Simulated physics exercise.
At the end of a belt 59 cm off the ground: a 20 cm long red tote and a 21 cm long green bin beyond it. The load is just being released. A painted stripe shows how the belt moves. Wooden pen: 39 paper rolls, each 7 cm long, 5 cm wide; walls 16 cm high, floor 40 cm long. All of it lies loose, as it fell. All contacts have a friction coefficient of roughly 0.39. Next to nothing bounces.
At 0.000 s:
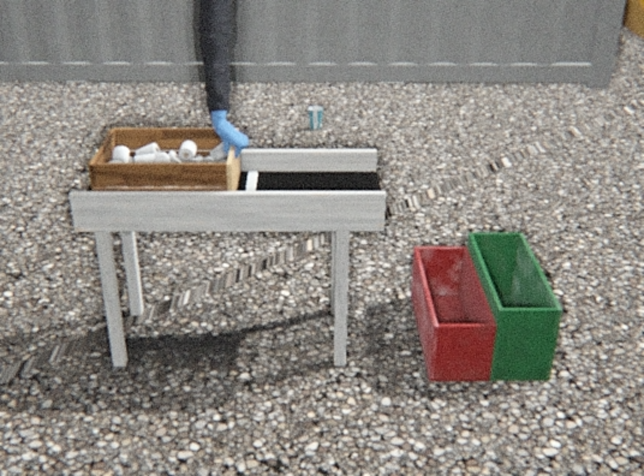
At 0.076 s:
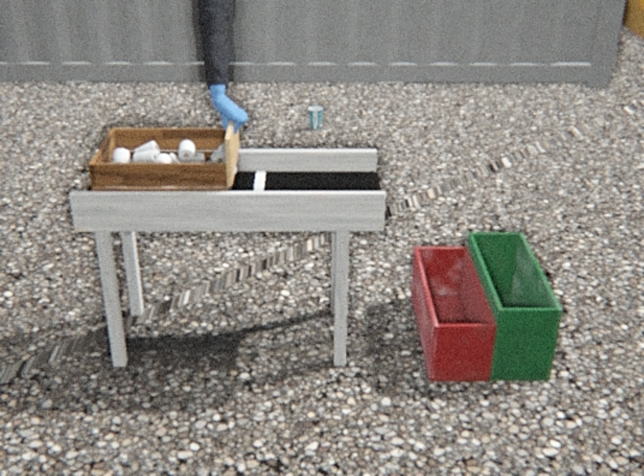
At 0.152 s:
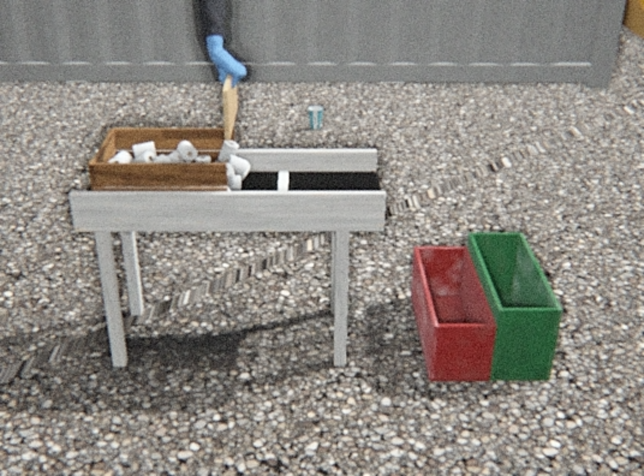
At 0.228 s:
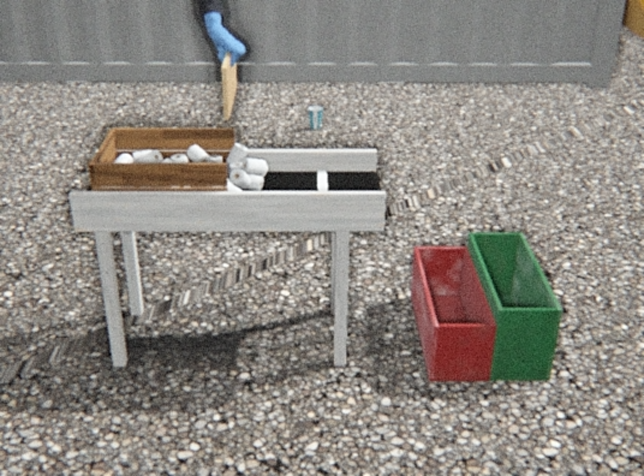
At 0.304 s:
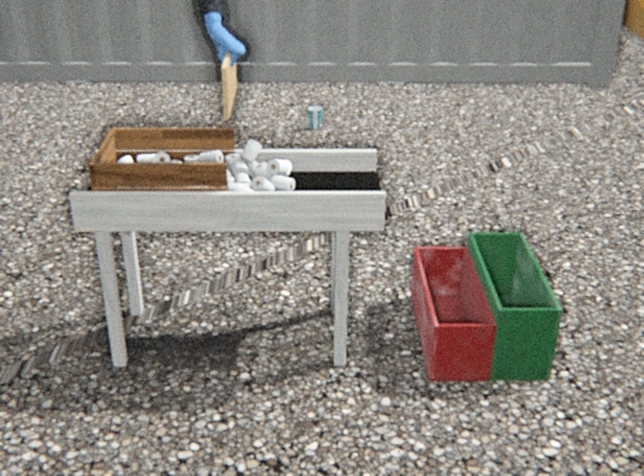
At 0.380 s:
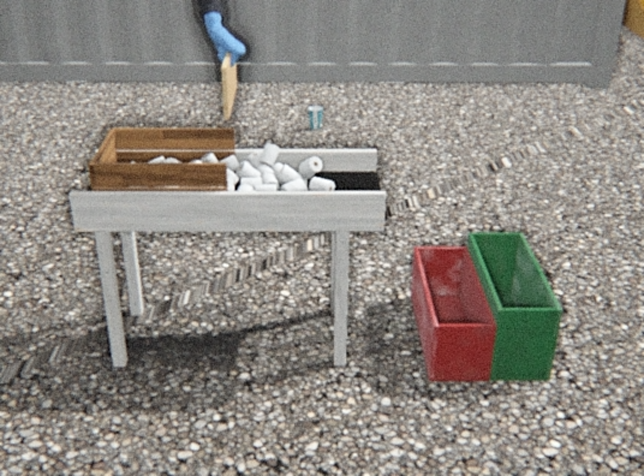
In this clip, a blue-gloved hand lifts a wooden panel from the right end of a wooden pen, and small white rolls spill onto a dark belt moving right, while a red bin and a green bin stand still nearby.
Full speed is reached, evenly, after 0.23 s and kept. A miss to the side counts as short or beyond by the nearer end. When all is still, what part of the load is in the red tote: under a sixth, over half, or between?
In the end fewer than one in six of them are in the red tote.
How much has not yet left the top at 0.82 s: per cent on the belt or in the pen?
Some 25 per cent.
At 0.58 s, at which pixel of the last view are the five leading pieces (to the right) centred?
Near (407, 186).
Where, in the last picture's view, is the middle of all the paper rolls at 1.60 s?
At about (506, 326).
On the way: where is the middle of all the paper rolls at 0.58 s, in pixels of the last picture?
At about (306, 182).
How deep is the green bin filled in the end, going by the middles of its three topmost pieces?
Some 11 cm.
After 0.58 s, 8 still in the wooden pen, 26 on the belt and 5 in the air.
After 0.82 s, 4 in the green bin, 10 on the belt and 25 in the air.
After 1.16 s, 35 in the green bin, 2 on the belt and 2 in the air.
When it is over (at 1.60 s), 2 in the red tote, 36 in the green bin and 1 on the ground beyond the green bin. Asked share, 2 of 39, 5 per cent.
